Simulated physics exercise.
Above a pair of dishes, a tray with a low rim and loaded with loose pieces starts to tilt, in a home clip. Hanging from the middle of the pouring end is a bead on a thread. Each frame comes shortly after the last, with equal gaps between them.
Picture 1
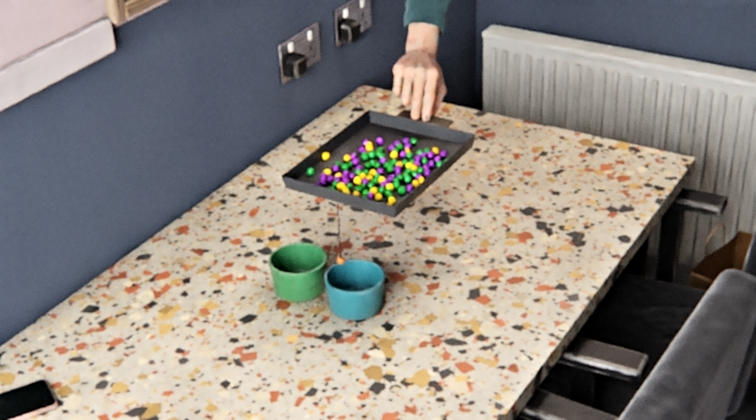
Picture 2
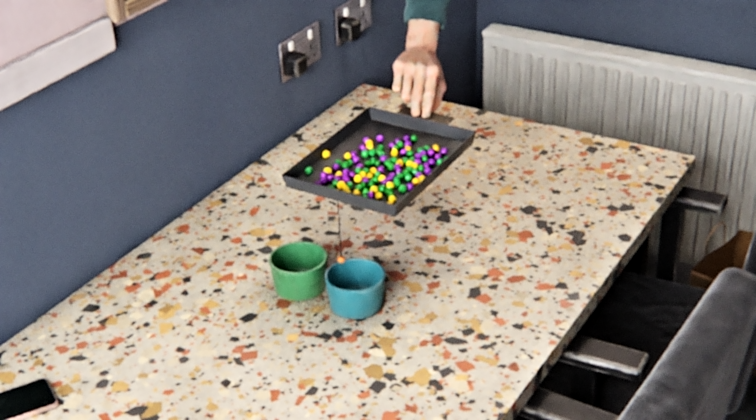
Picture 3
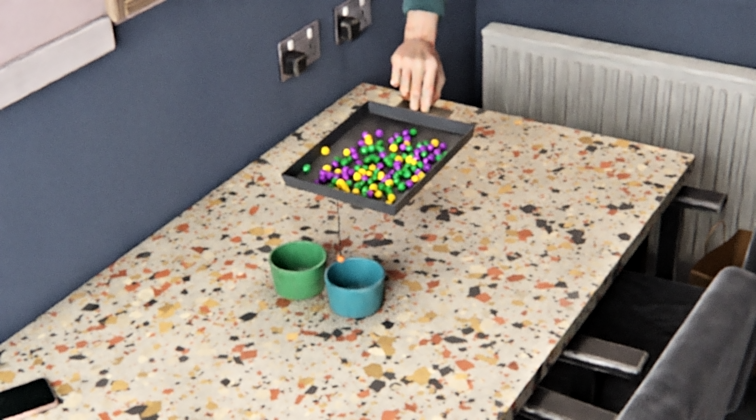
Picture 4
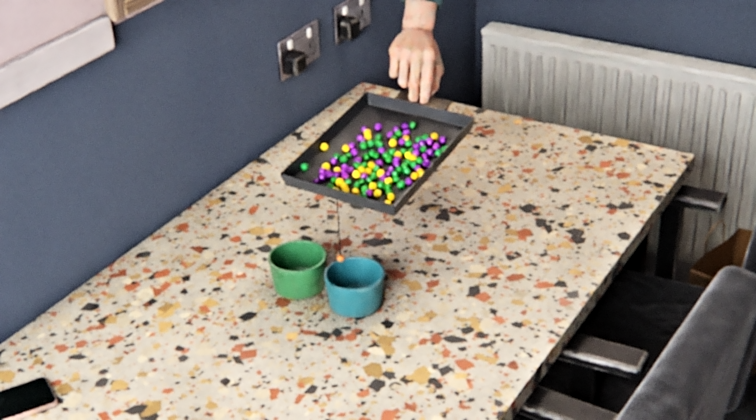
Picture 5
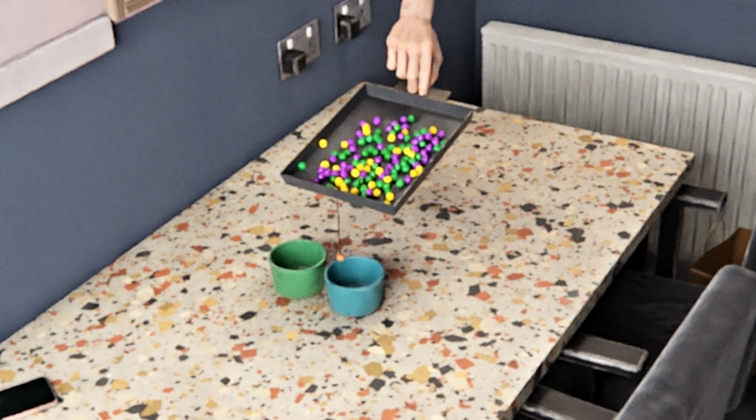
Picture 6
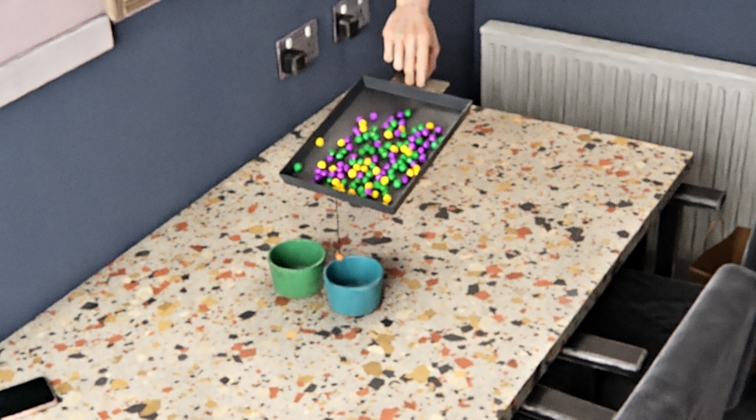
On a speckled table by a radiator, a hand slowly raised the back of a dark tray, tilting it slightly toward the green and blue dishes, and the colourful beads on it began shifting.
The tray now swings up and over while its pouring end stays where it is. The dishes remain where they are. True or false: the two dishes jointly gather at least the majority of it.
False, they gather a minority.
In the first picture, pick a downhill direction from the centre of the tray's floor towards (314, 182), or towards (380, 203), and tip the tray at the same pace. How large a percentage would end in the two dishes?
In turn, 90 percent and then 0 percent.
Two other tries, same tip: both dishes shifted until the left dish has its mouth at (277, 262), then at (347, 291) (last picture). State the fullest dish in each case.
The dish at right, then the dish at left.
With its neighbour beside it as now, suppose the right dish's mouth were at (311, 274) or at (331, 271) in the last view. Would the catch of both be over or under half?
In the first position a minority, in the second a minority.
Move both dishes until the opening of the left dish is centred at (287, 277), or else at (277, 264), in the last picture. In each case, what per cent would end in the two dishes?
Around 70 % followed by around 40 %.
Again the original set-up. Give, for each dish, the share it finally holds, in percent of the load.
Final split: Left dish some 0 per cent, right dish some 0 per cent.
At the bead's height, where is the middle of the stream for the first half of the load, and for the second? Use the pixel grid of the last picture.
First part (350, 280), rest (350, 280).
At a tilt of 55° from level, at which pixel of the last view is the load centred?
Somewhere about pixel (356, 178).
Soon, tray tipped steeply; all on the tray.
A while on, tray tipped right over; about a third on the tray; about a third outside both; about a quarter in the air.
Towards the end, tray tipped past a quarter turn; a stray few in the right dish; nearly all outside both.
Finally, tray tipped past a quarter turn; a stray few in the right dish; none in the left dish; nearly all outside both.
